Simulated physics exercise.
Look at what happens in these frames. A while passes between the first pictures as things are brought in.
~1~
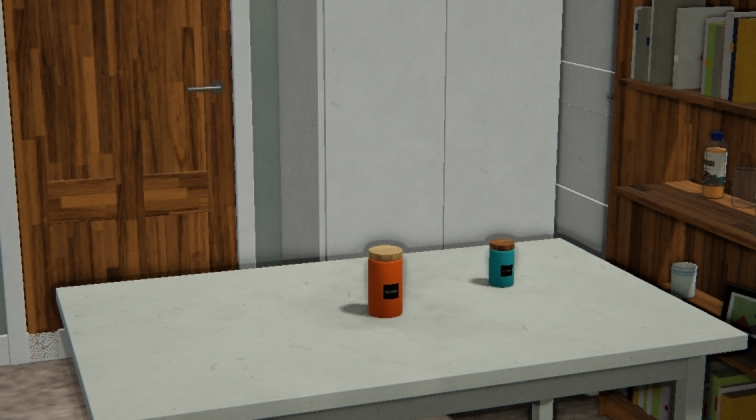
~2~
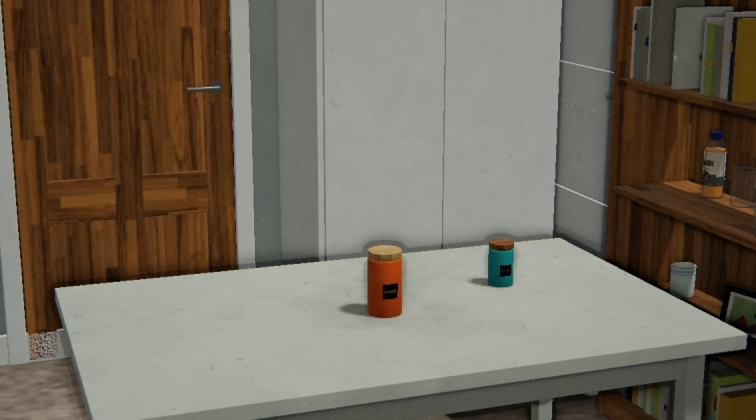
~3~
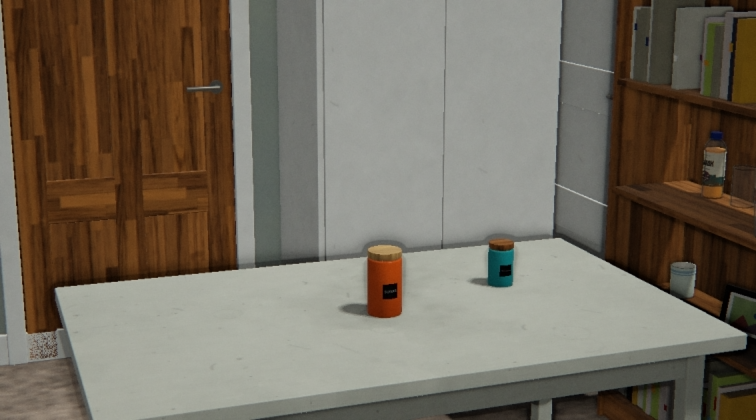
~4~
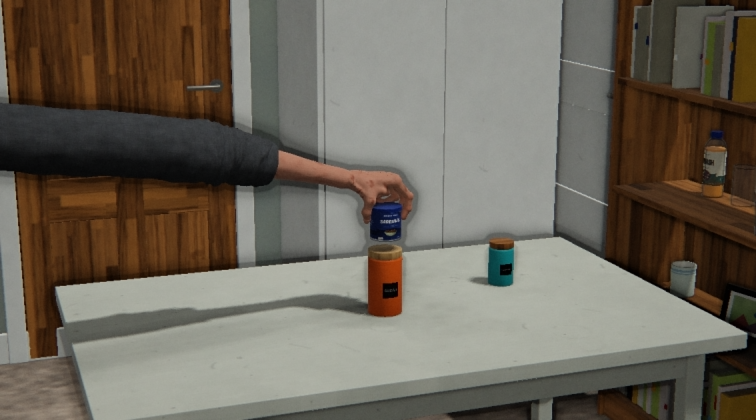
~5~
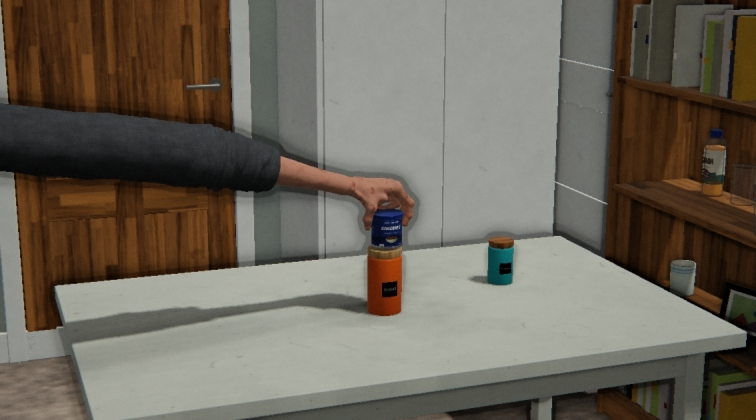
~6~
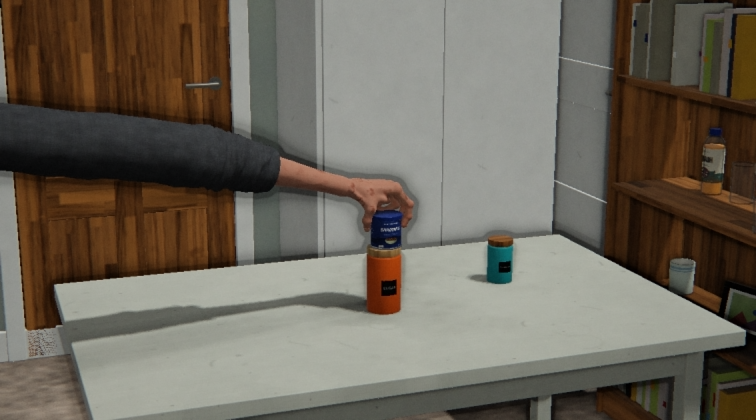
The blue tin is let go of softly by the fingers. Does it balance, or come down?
The tower stays put.
Then, 0.20 s past the last view, nothing moves.
Then, 0.50 s past the last view, blue tin resting near (386, 230).
Finally, all 3 still in place. Final places as the last picture's camera would see them, blue tin near (386, 230). The pile keeps its balance.
